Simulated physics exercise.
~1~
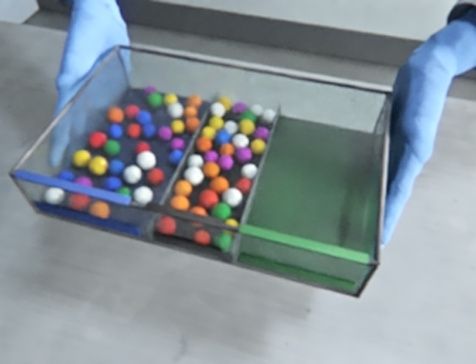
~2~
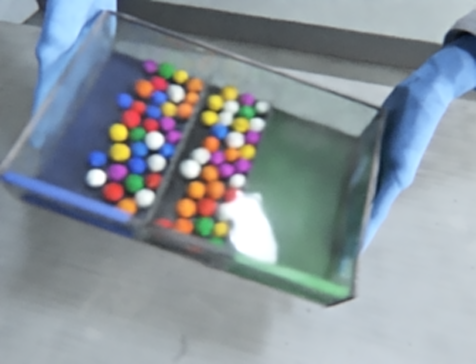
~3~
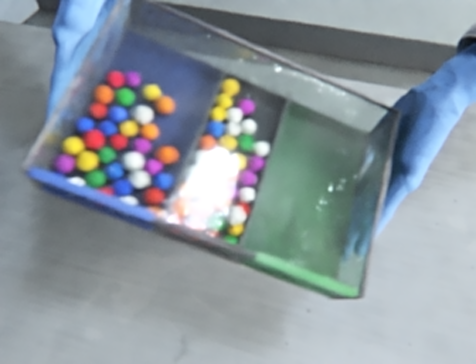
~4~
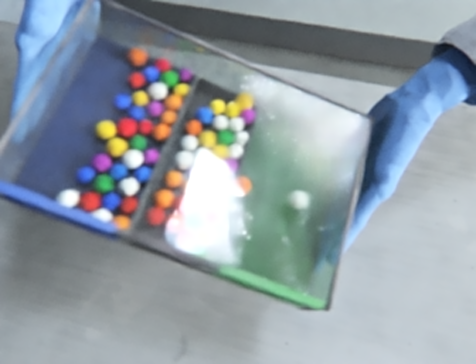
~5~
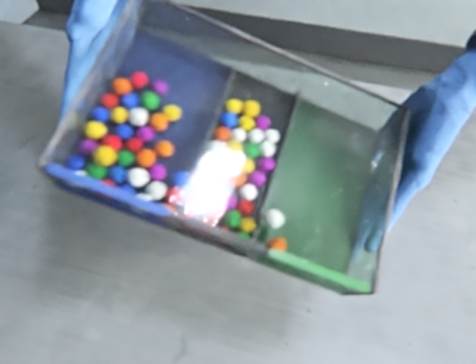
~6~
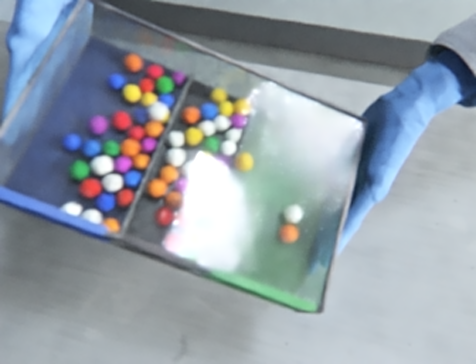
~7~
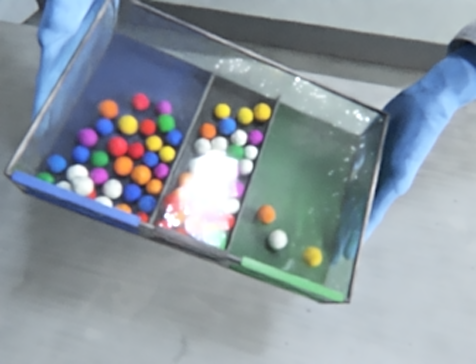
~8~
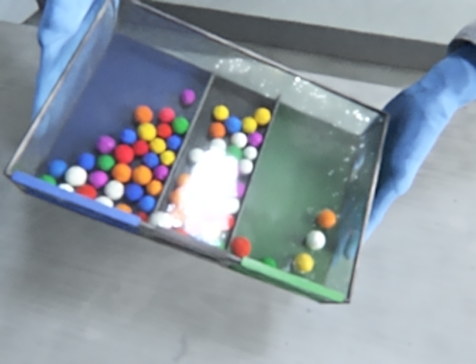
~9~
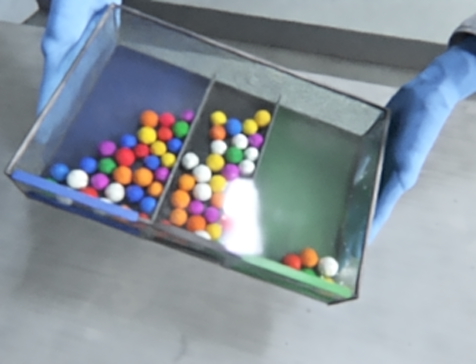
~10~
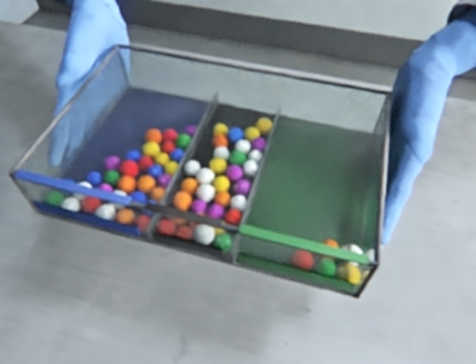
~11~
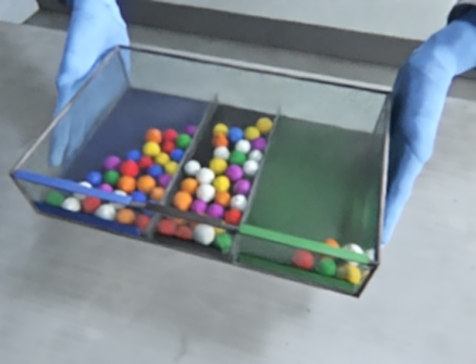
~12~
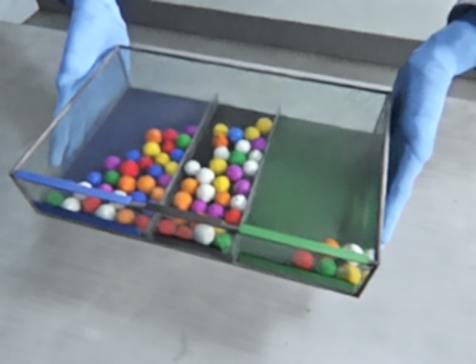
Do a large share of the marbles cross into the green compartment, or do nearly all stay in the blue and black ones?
Nearly all of the marbles stay in the blue and black compartments. Only a few end up in the green one, gathered near its front right corner.
